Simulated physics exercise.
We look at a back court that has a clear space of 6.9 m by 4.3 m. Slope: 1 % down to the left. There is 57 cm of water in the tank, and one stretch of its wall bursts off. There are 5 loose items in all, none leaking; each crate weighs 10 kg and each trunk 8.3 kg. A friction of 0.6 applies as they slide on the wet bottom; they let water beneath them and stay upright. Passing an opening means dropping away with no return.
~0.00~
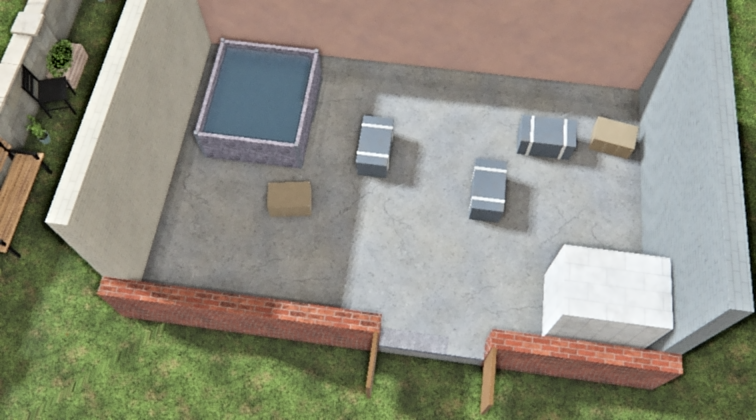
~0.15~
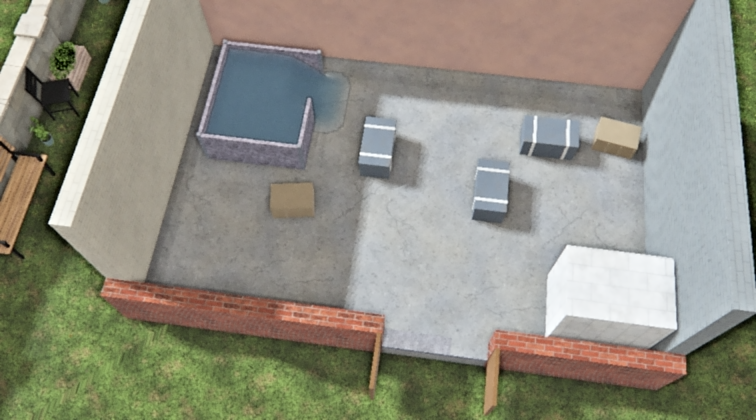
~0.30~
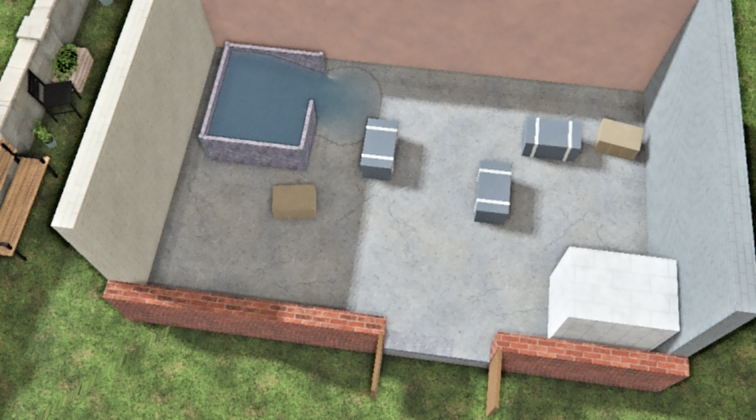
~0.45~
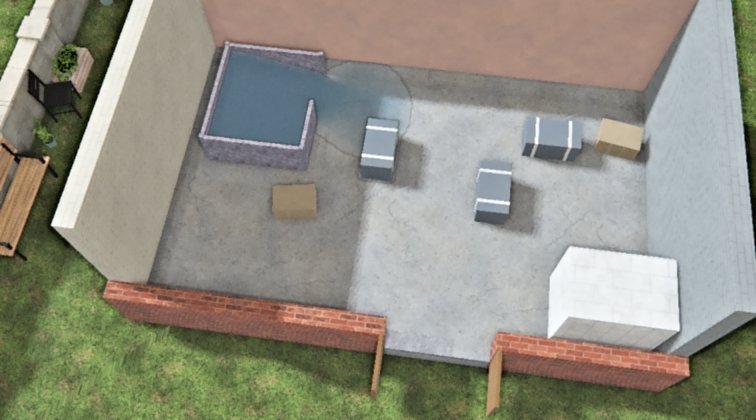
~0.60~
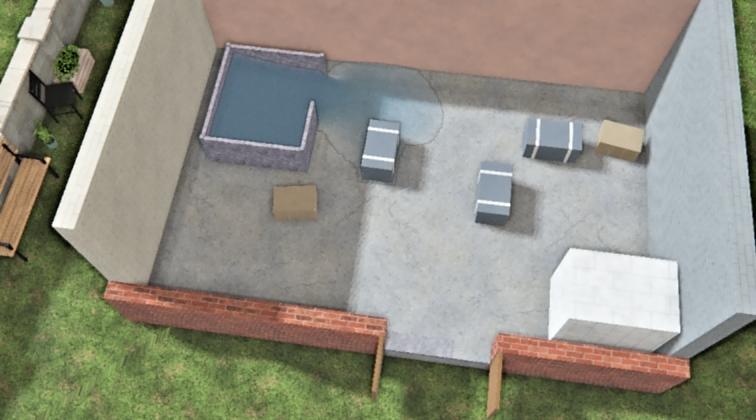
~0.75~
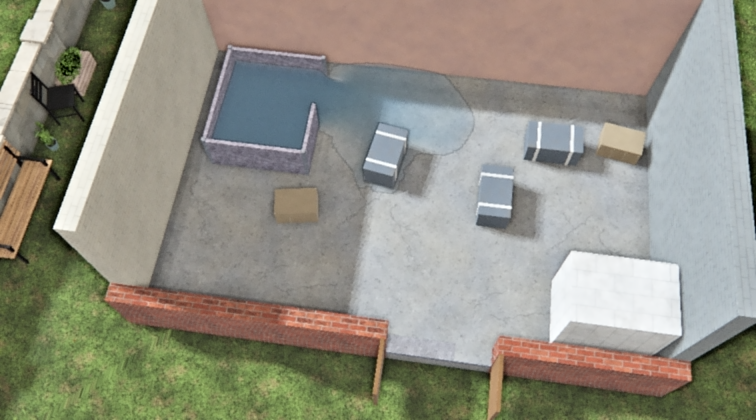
The footage shows a walled courtyard where part of a water-filled tank's right side opens and water spreads rightward across the floor, reaching the nearest grey trunk, which turns slightly while the other boxes stay in place.
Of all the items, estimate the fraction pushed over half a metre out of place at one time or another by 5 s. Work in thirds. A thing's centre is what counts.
The share is at least two thirds.
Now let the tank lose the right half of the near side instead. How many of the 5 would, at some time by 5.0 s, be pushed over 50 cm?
Then the count would be 1.
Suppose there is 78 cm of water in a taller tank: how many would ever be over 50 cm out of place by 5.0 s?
Count under that change: 4.
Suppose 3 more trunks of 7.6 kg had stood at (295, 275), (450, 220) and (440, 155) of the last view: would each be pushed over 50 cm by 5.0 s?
Result, in sequence: Below the mark / above the mark / above the mark.
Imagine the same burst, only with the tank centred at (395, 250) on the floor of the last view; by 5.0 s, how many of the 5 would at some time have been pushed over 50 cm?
Then the count would be 3.
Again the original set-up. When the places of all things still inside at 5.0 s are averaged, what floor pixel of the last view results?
The centre sits near (474, 245).
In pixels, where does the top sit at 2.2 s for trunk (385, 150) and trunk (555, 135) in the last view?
Somewhere about (430, 208) and (581, 145).
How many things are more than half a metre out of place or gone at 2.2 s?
The number I get is 1.
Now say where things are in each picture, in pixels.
The first picture shows a trunk at (375, 140) rests on the ground; a crate at (617, 133), on the bottom; water covers 2.2 m2; 0 of 5 have shifted.
The second picture shows a trunk at (378, 141) rests on the ground; a crate at (619, 133) rests on the ground; 2.7 m2 under water; 0 of 5 have shifted.
The third picture shows a trunk at (380, 143), on the bottom; a crate at (622, 134), on the bottom; 3.4 m2 under water; 0 of 5 have shifted.
The fourth picture shows a trunk at (380, 143), on the bottom; a crate at (622, 134), on the bottom; water covers 4.2 m2; 0 of 5 have shifted.
The fifth picture shows a trunk at (381, 144) rests on the ground; a crate at (622, 136) rests on the ground; water covers 5.0 m2; 0 of 5 have shifted.
The sixth picture shows a trunk at (386, 149), on the bottom, 8 cm from its start; a crate at (624, 139) rests on the ground; 5.9 m2 under water; 1 of 5 have shifted.
After 1.1 s 0 of 5 are over 50 cm from their spots; 0 afloat.
After 2.2 s 1 of 5 are over 50 cm from their spots; 1 afloat.
After 3.5 s 4 of 5 are over 50 cm from their spots; 2 afloat.
After 5.0 s 4 of 5 are over 50 cm from their spots, and 4 have been at some point; 2 afloat.
